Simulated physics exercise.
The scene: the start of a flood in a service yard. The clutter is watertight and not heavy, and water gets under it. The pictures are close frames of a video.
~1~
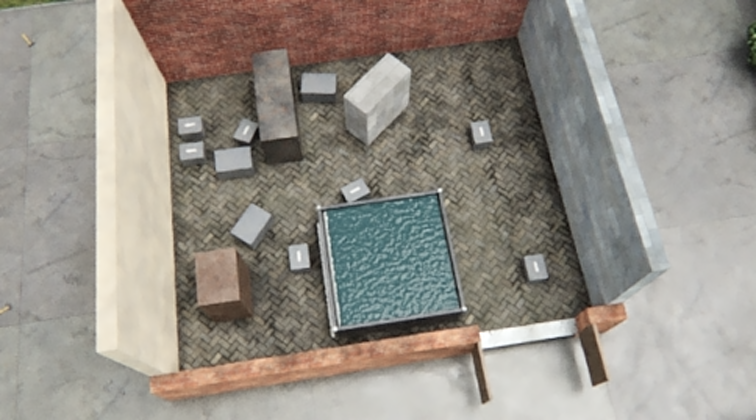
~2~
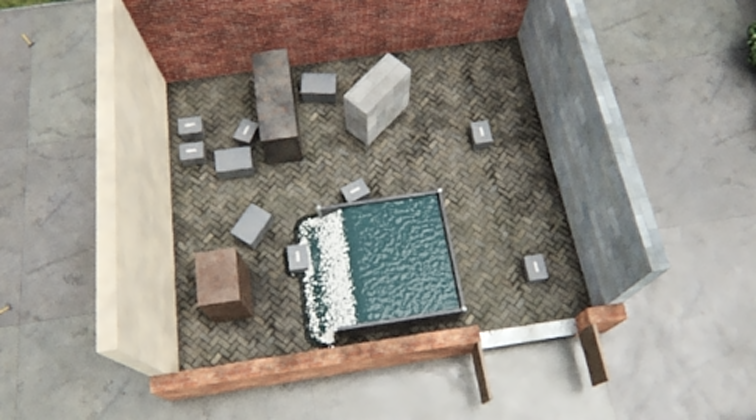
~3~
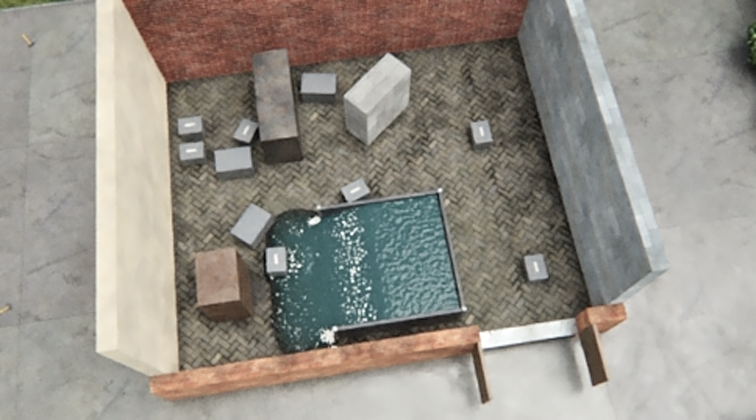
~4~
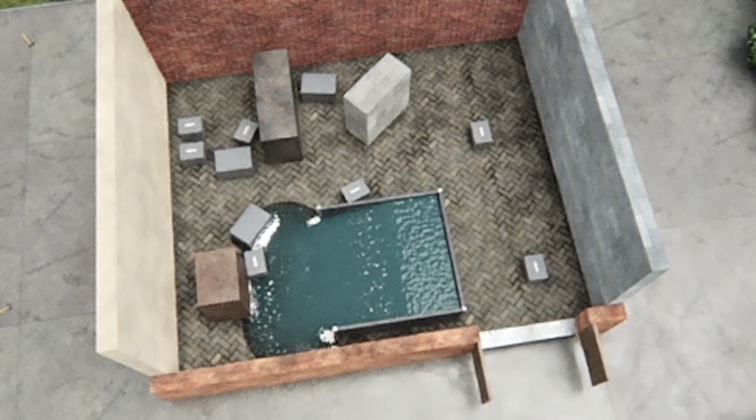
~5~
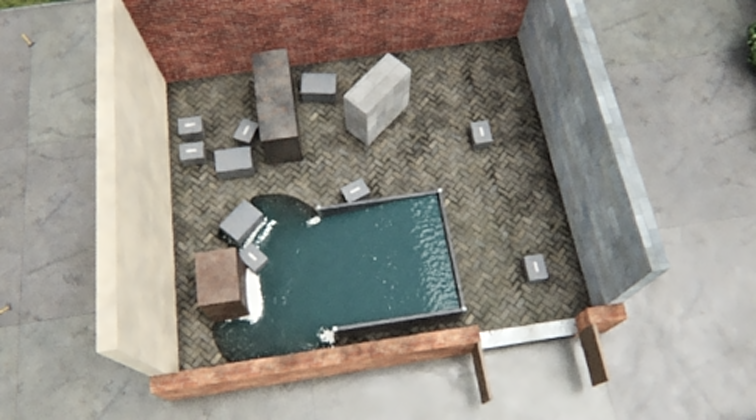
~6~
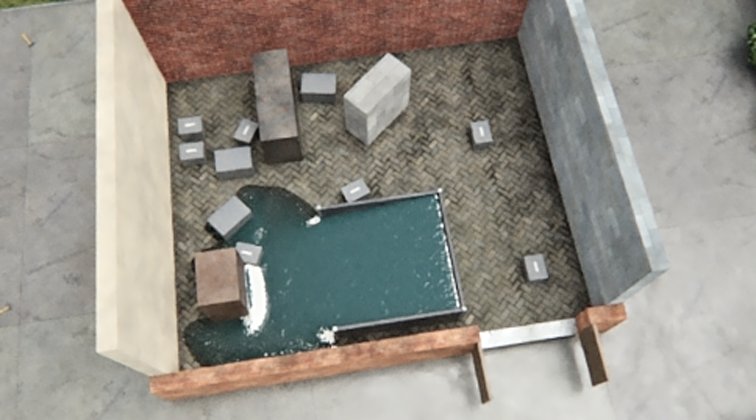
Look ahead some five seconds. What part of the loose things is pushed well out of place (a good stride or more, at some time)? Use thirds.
Share: One to two thirds.
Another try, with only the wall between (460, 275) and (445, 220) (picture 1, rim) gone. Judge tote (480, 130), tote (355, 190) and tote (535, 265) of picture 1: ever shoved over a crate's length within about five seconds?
In turn: Yes, not that far, yes.
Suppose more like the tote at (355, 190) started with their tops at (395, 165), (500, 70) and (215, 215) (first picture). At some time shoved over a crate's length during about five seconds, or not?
In that order: Not that far, no, moved that far.
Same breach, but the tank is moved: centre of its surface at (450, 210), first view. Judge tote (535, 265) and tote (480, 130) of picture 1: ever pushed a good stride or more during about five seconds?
One after the other: Not that far, short of that.
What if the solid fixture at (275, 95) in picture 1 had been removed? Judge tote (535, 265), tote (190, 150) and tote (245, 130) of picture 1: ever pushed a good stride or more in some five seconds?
In that order: Short of that, that far or more, that far or more.
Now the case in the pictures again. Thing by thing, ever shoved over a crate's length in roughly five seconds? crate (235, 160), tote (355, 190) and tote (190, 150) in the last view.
As listed: Swept aside, no, swept aside.
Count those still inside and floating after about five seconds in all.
It comes to 6.
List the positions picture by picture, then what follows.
In the first frame, a tote at (299, 256), on the bottom; a crate at (251, 224) rests on the ground; 0 of 10 have shifted.
In the second frame, a tote at (298, 257), on the bottom; a crate at (251, 224), on the bottom; 0 of 10 have shifted.
In the third frame, a tote at (276, 259) rests on the ground, a stride from its start; a crate at (251, 224) rests on the ground; 1 of 10 have shifted.
In the fourth frame, a tote at (255, 262), on the bottom, a stride from its start; a crate at (250, 223), on the bottom; 1 of 10 have shifted.
In the fifth frame, a tote at (252, 257), afloat, a stride from its start; a crate at (241, 220) rests on the ground, close to its start; 2 of 10 have shifted.
In the sixth frame, a tote at (247, 253), afloat, a stride from its start; a crate at (229, 215), on the bottom, a stride from its start; 2 of 10 have shifted.
A moment on, 2 of 10 are well off their spots; 1 afloat.
Next, 3 of 10 are well off their spots; 2 afloat.
Later, 6 of 10 are well off their spots; 6 afloat.
In the end, 5 of 10 are well off their spots, and 6 have been at some point; 6 afloat.
